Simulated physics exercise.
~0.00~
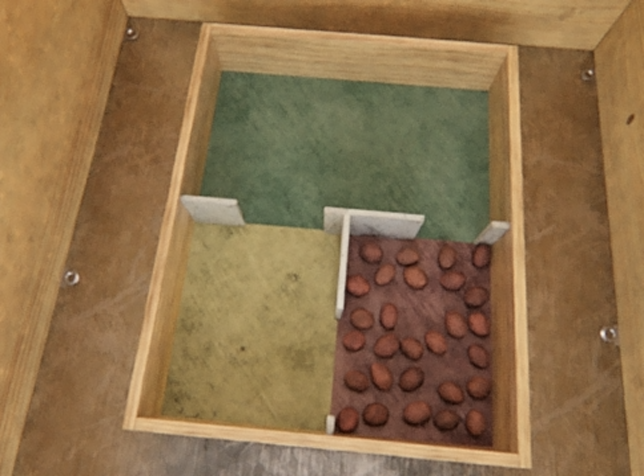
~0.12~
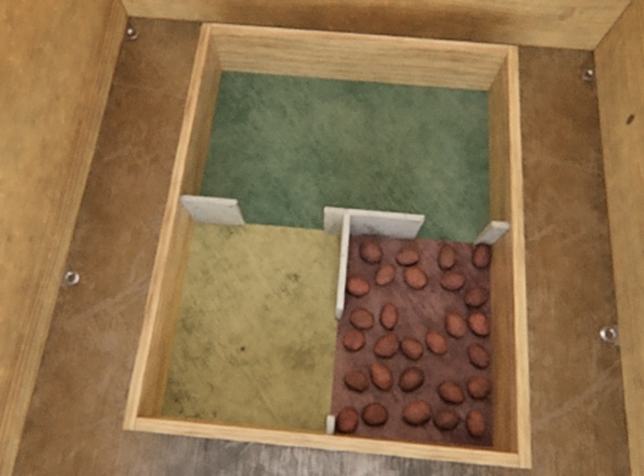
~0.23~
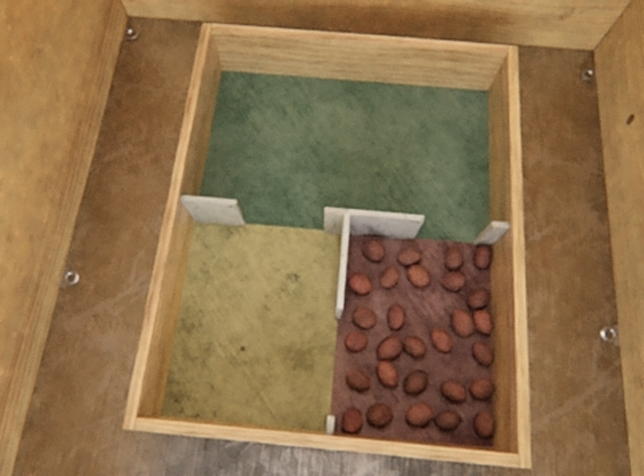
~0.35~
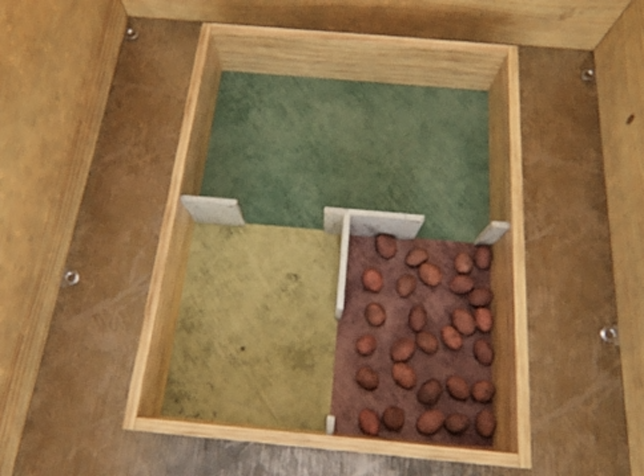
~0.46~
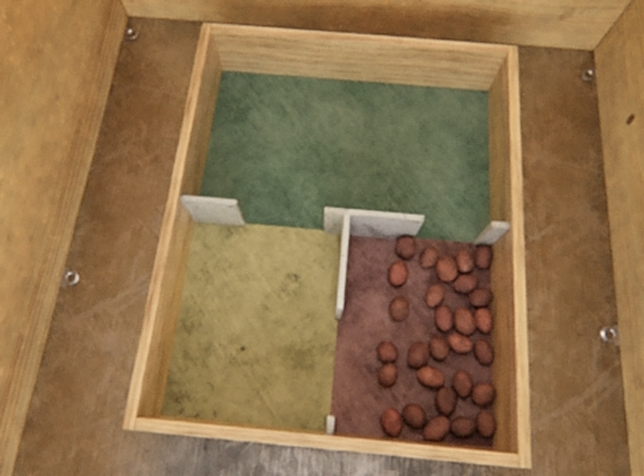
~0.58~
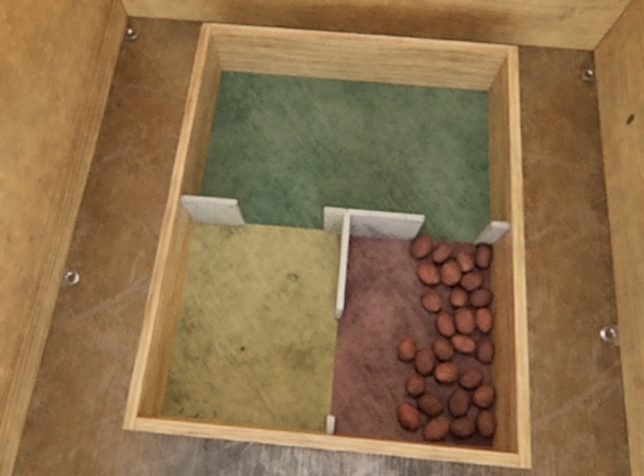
The clip shows a wooden tray divided into green, yellow and red sections, with reddish, rounded objects spread across the red one. At first they barely move, then they shift rightward and cluster along the right side of that section.
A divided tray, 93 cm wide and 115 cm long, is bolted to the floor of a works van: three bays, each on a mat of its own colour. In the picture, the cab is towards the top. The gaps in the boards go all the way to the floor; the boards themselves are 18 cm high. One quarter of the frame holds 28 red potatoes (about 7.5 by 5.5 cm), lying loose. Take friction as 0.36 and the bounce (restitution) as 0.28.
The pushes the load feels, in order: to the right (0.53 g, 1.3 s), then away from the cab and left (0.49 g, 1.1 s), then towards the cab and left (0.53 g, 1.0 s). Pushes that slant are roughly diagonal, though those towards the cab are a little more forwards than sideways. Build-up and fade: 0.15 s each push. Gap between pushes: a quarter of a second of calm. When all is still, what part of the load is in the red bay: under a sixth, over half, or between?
Share finishing in the red bay: Somewhere from one sixth to half of them.
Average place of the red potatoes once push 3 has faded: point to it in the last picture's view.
Roughly (269, 250).
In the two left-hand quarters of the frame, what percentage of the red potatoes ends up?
Roughly 70 per cent.
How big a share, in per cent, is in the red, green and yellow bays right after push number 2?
The split comes out as red 50 per cent, green 0 per cent and yellow 50 per cent.
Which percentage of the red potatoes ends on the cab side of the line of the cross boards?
I'd say close to 10 per cent.
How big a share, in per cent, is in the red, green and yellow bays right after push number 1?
Per cent by bay - red: 100, green: 0, yellow: 0.
After push 1 (1.54 s), 27 in the red bay and 1 in the green bay.
After push 2 (2.89 s), 14 in the red bay and 14 in the yellow bay.
After push 3 (4.14 s), 9 in the red bay, 3 in the green bay and 16 in the yellow bay.
Final count (at 5.50 s), 9 in the red bay, 4 in the green bay and 15 in the yellow bay. Asked share, 9 of 28, 32 per cent.
